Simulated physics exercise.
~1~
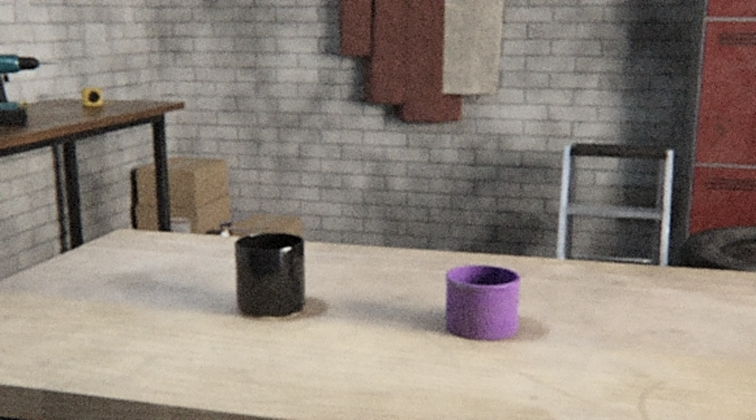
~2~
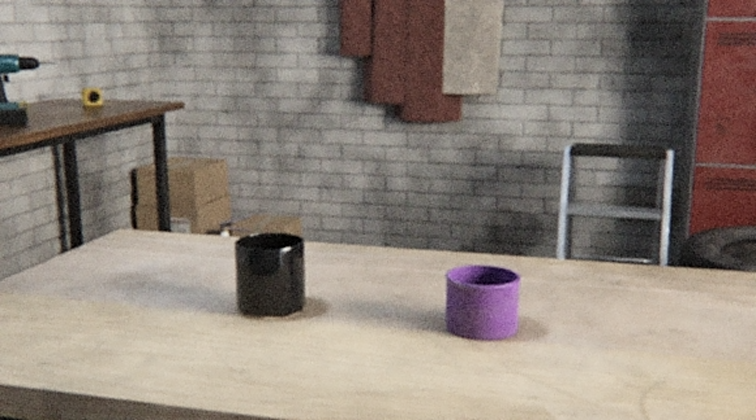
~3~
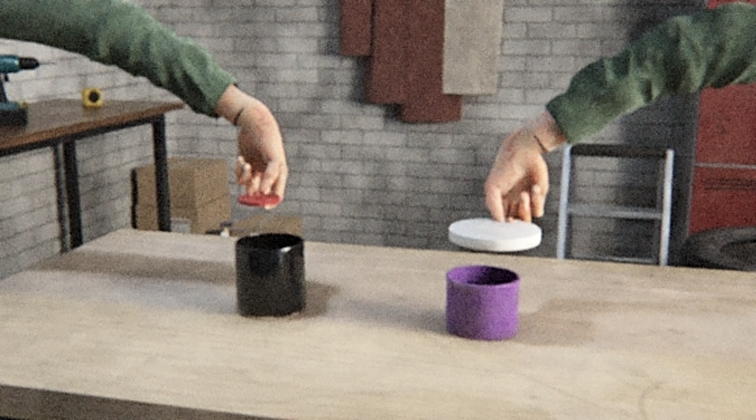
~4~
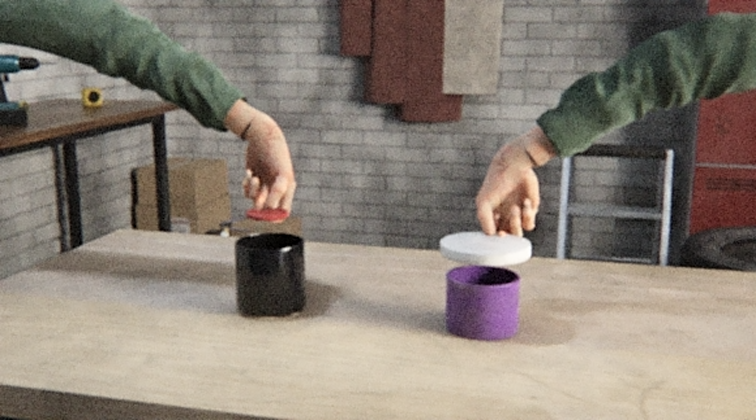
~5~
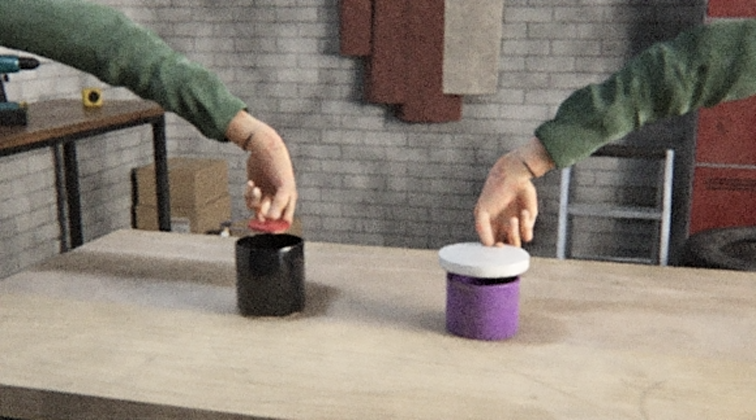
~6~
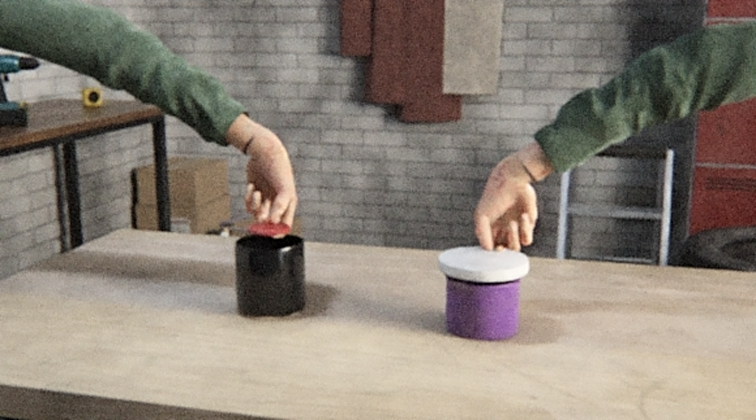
Two green-sleeved arms reaching in over a black mug and purple beaker, lowering a small red lid and a white disc onto them.
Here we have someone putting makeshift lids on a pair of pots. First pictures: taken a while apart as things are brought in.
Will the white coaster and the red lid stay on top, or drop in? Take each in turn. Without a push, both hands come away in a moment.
Taking each in turn, the white coaster stays on top, the red lid drops in.
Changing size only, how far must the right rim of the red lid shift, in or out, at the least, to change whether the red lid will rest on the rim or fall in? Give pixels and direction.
About 12 pixels, to the right.
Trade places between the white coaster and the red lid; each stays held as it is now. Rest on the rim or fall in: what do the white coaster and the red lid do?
Once moved, the white coaster does not fall in; as for the red lid, it tumbles in.
Then, 0.14 s later than the last frame, white coaster moving near (483, 270); red lid shifted about its own width near (270, 259).
When it is over, the white coaster works as a lid, near (483, 270); the red lid slips past the rim, near (271, 303).
